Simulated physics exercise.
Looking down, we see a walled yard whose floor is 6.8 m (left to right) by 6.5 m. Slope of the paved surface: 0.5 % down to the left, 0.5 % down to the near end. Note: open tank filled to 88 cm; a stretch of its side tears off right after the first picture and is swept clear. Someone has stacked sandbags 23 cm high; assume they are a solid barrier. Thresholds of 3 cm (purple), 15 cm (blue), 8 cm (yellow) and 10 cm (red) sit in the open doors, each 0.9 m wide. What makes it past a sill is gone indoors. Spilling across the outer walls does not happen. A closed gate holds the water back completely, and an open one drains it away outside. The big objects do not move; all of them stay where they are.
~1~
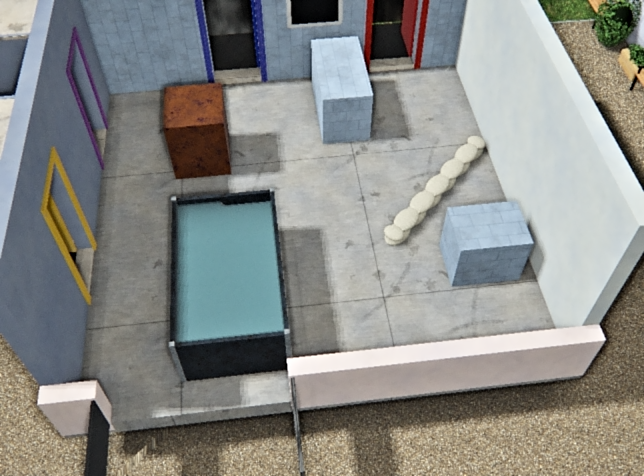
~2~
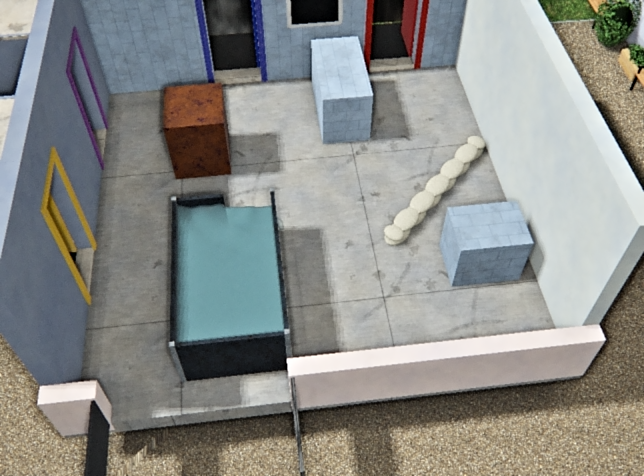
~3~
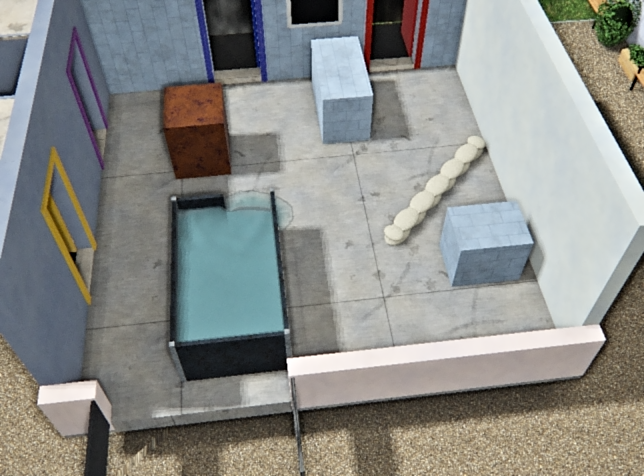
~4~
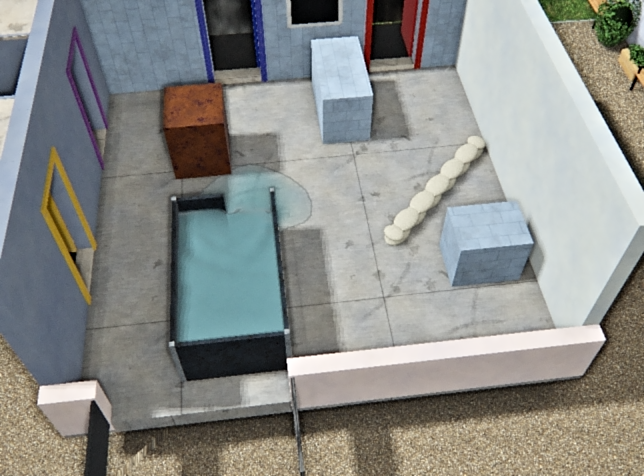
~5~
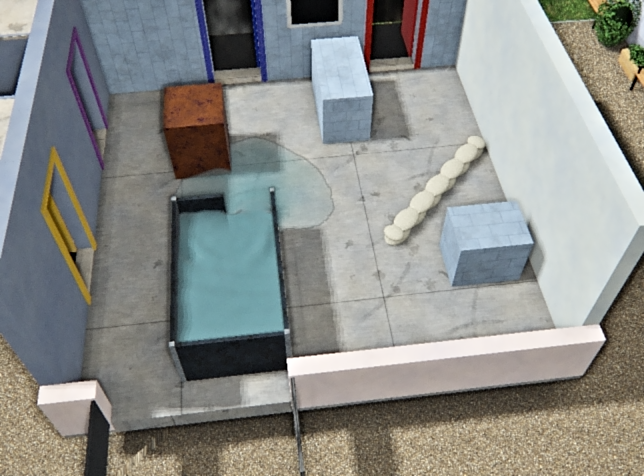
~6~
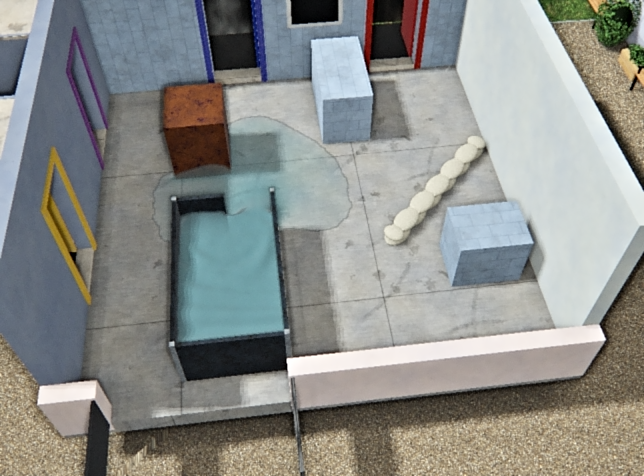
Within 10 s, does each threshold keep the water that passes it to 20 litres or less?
One by one: The purple door lets in a larger amount than the limit, the blue door lets in a larger amount than the limit, the yellow door lets in a smaller amount than the limit, the red door lets in a smaller amount than the limit.
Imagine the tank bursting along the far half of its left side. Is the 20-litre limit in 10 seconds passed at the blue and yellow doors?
The blue door comes out less than that and the yellow door more than that.
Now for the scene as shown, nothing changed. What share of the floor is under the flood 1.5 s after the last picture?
Covered: Roughly 40 per cent.
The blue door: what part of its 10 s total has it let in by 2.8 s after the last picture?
80 per cent, roughly.
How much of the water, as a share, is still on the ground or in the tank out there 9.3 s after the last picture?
Some 80 per cent remains.
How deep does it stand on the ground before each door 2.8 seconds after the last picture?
Depth readings (cm): Purple = 5; blue = 24; yellow = 6; red = 5.
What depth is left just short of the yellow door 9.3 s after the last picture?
I'd put it near 5.5 cm.
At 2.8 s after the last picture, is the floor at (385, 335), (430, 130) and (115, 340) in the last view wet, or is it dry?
Untouched, submerged, submerged.
Then, 0.7 s after the last picture water covers 25 % of the floor and is deepest (42 cm) near (218, 179); purple door not reached, blue door 23 cm at the sill, 7 L in, yellow door not reached, red door not reached.
Then, 1.5 s after the last picture water covers 40 % of the floor and is deepest (38 cm) near (308, 82); purple door 6 cm at the sill, 2 L in, blue door 30 cm at the sill, 70 L in, yellow door 4 cm at the sill, 0 L in, red door 7 cm at the sill, 0 L in.
Then, 2.8 s after the last picture water covers 55 % of the floor and is deepest (25 cm) near (254, 224); purple door 5 cm at the sill, 8 L in, blue door 24 cm at the sill, 166 L in, yellow door 6 cm at the sill, 0 L in, red door 5 cm at the sill, 0 L in.
Then, 5.3 s after the last picture water covers 65 % of the floor and is deepest (21 cm) near (120, 98); purple door 10 cm at the sill, 64 L in, blue door 12 cm at the sill, 206 L in, yellow door 7 cm at the sill, 0 L in, red door 9 cm at the sill, 0 L in.
Then, 9.3 s after the last picture water covers 75 % of the floor and is deepest (12 cm) near (161, 364); purple door 8 cm at the sill, 122 L in, blue door 8 cm at the sill, 207 L in, yellow door 5 cm at the sill, 0 L in, red door 6 cm at the sill, 0 L in.
